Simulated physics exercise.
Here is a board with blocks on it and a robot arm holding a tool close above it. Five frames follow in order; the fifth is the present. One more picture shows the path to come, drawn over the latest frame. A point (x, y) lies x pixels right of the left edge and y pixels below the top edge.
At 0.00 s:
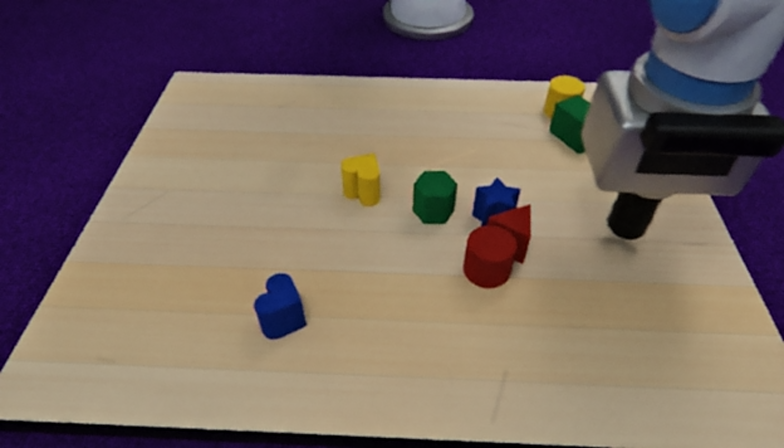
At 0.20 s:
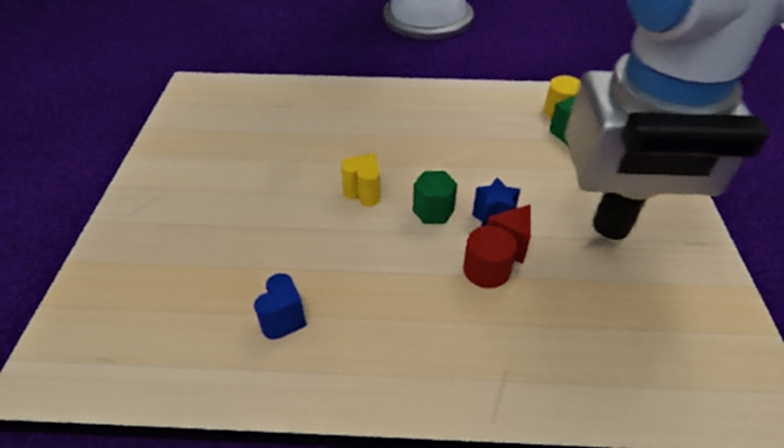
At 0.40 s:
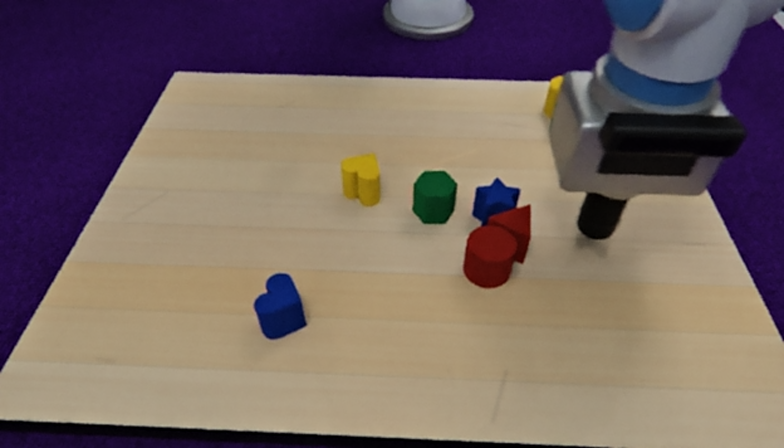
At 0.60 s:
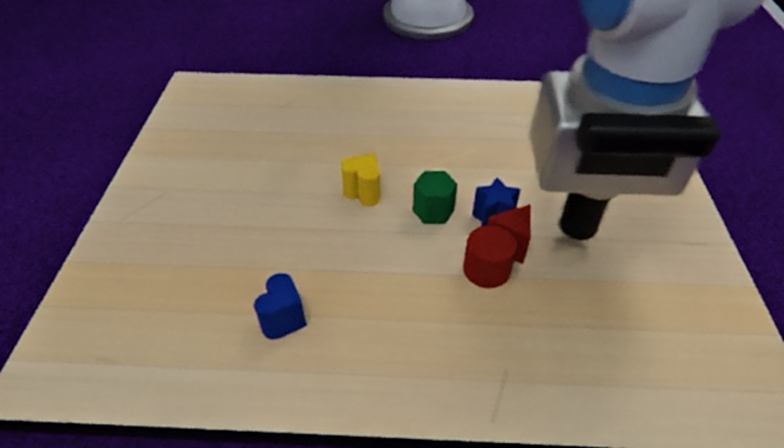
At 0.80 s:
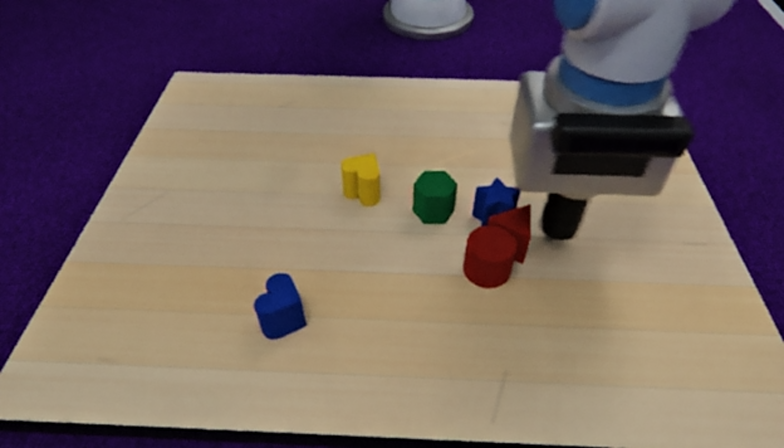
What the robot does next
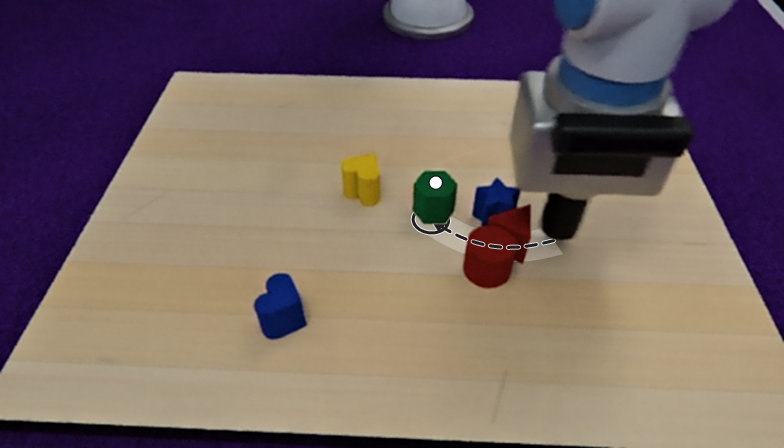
A robot arm holding a dark tool slid steadily left above a wooden board, drawing close to the red triangular block beside a blue star and red disc, while all the blocks stayed still.
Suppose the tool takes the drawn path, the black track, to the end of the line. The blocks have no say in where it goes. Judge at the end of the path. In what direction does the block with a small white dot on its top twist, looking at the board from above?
Bird's-eye view: Clockwise.
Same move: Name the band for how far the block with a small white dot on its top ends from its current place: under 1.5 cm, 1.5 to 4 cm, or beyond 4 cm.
Distance: Between 1.5 and 4 cm.
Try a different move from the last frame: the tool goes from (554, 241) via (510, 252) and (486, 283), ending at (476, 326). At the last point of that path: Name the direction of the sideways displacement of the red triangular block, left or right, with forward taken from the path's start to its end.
Toward the right.
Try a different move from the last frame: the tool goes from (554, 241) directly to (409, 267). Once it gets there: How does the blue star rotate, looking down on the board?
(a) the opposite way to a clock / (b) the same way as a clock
b.
Drawn move, from (554, 241) by way of (512, 247) and (467, 240) to (431, 220); the dot is on the green hexagon.
On the path given first. One third of the way, tool at (514, 235); red disc at (475, 251); blue star at (491, 189), turned 35° clockwise; red triangular block at (483, 221).
Two thirds of the way, tool at (468, 226); red disc at (469, 254); blue star at (482, 187), turned 80° clockwise; red triangular block at (439, 221), turned 45° anticlockwise.
At the end, tool at (432, 207); green hexagon at (419, 167), turned 25° clockwise; red disc at (469, 254); blue star at (477, 185), turned 110° clockwise; red triangular block at (429, 220), turned 60° anticlockwise.
